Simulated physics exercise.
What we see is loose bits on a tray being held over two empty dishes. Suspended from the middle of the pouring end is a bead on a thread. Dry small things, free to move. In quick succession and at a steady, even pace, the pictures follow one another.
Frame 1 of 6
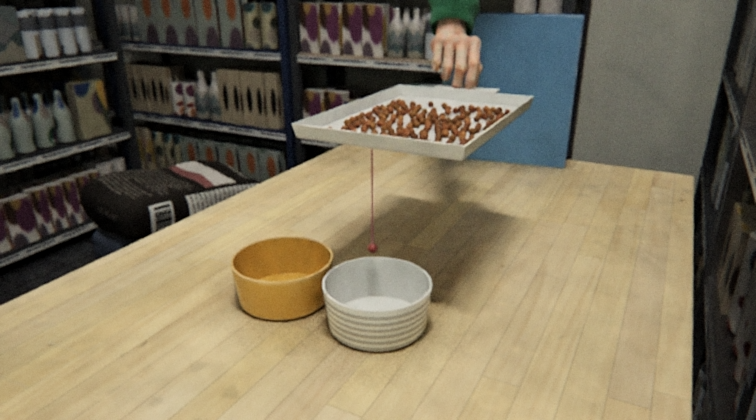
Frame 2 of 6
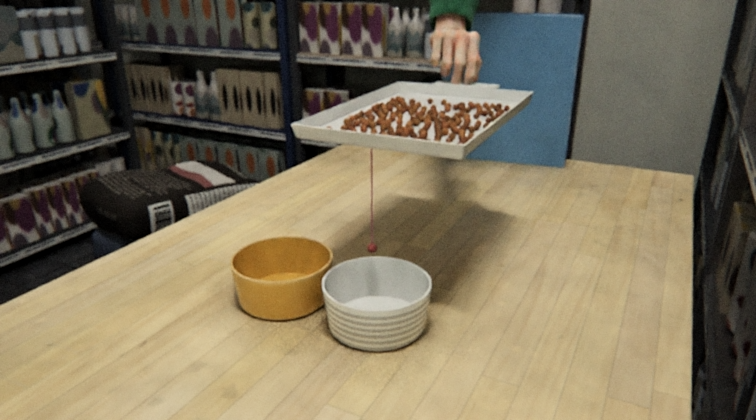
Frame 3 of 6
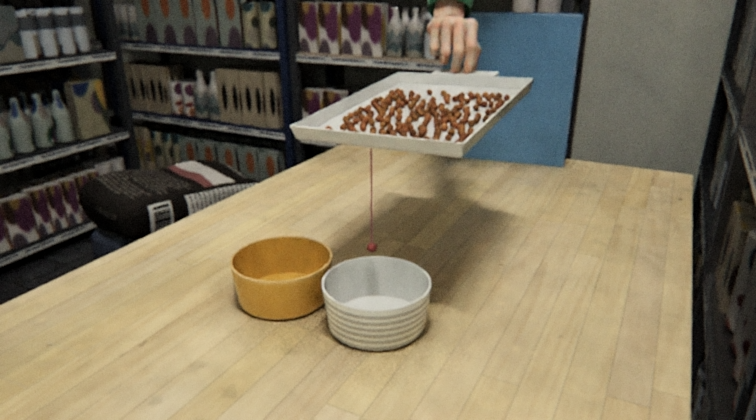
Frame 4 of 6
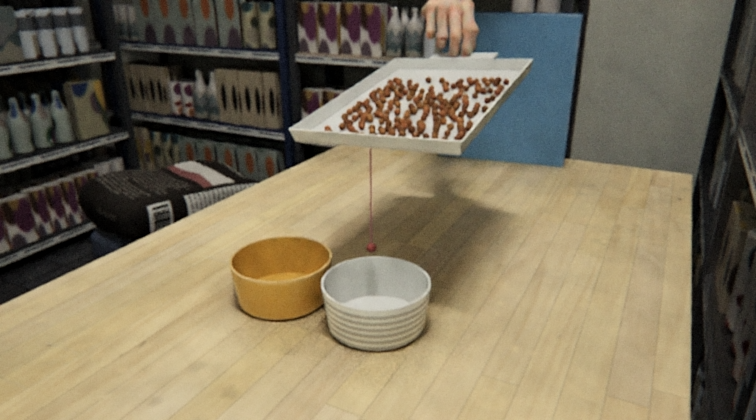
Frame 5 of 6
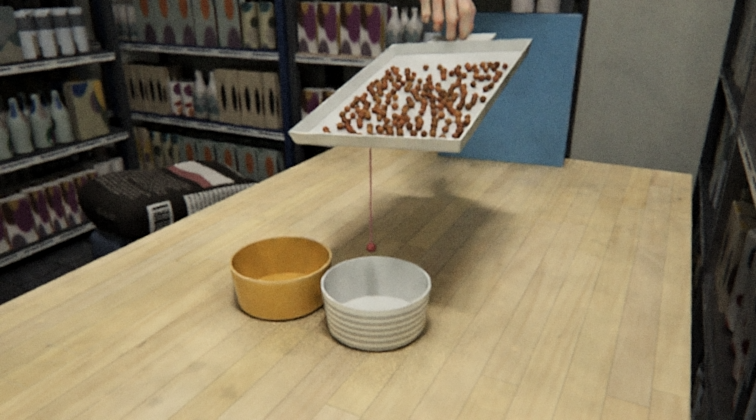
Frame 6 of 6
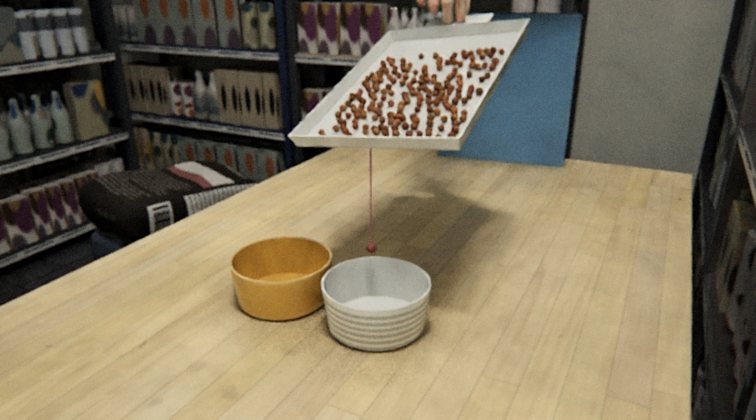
A hand raises the back of a white tray of brown cereal balls above two bowls.
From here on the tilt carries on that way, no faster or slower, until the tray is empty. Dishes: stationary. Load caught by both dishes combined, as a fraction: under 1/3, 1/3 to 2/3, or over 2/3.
What lands in the dishes is higher than two thirds.
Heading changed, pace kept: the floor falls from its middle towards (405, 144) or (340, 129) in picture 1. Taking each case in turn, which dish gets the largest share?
For the first place you'd get the right-placed dish, for the second the left-placed dish.
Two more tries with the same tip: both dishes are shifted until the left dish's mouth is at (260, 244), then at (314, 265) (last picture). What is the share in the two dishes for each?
Respectively 90 percent and 80 percent.
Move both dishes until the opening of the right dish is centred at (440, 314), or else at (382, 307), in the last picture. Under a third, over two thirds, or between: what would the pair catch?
One: In the middle band. Two: One to two thirds.
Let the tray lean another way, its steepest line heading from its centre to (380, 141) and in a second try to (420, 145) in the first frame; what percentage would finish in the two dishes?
I'd expect around 80 in a hundred first and around 40 in a hundred second.
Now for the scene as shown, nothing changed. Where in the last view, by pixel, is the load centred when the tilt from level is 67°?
(338, 133).
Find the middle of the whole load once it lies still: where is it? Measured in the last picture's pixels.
Close to (292, 296) in the last picture.
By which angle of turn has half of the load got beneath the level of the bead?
Roughly 105°.
Shortly afterwards, tray tipped steeply; the bulk on the tray; a little in the left dish; only a few outside both; a little in the air.
Next, tray tipped past a quarter turn; a little on the tray; a little in the right dish; near half in the left dish; a little outside both; near a third in the air.
Some moments later, tray tipped past a quarter turn; near a quarter in the right dish; near two thirds in the left dish; a little outside both.
In the end, tray tipped past a quarter turn; near a quarter in the right dish; near two thirds in the left dish; a little outside both.
